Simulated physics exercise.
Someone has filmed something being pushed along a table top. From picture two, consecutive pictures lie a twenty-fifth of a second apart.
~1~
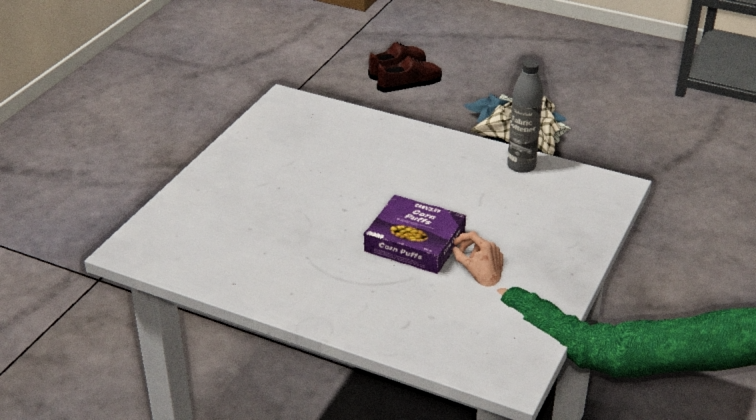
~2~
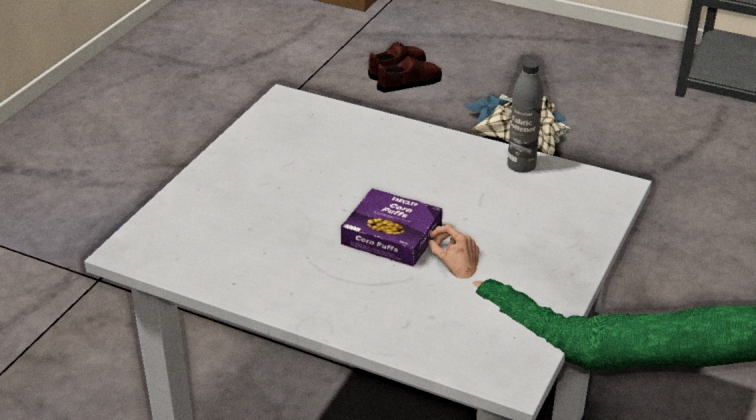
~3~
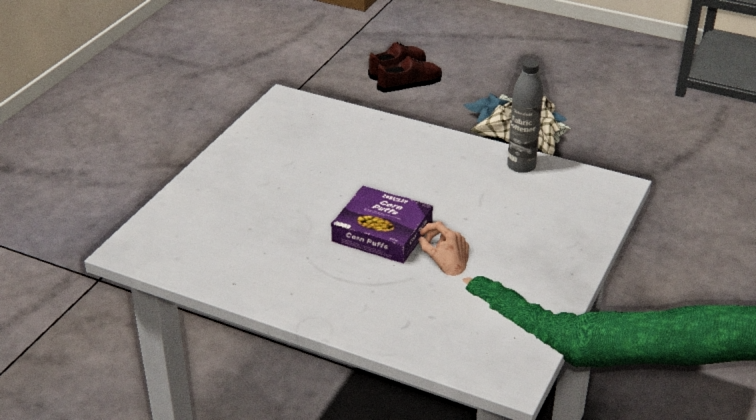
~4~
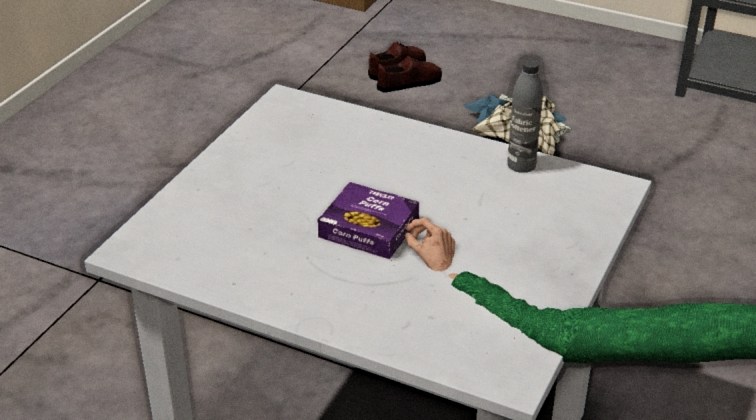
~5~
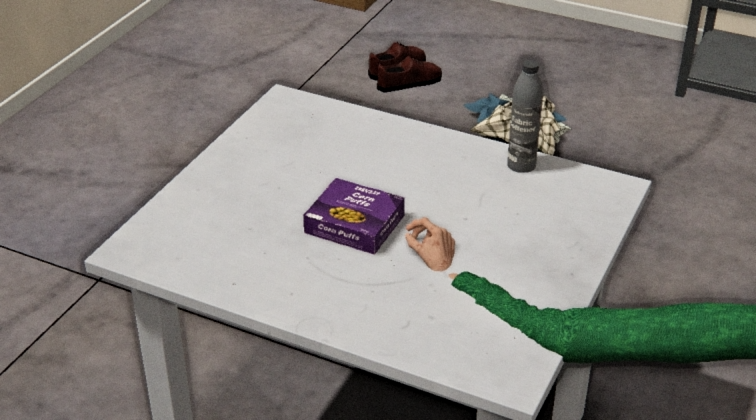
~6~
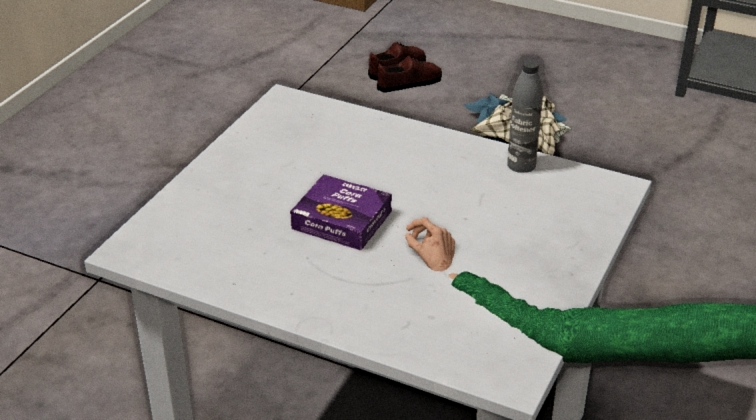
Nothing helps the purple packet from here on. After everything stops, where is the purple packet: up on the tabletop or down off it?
Inside the rim.
Then, 0.30 s past the last view, purple packet displaced about its own width near (288, 196).
Then, 3.40 s past the last view, purple packet displaced about its own width near (287, 195).
Finally, moved from the start, purple packet. Final places as the last picture's camera would see them, purple packet near (287, 195).
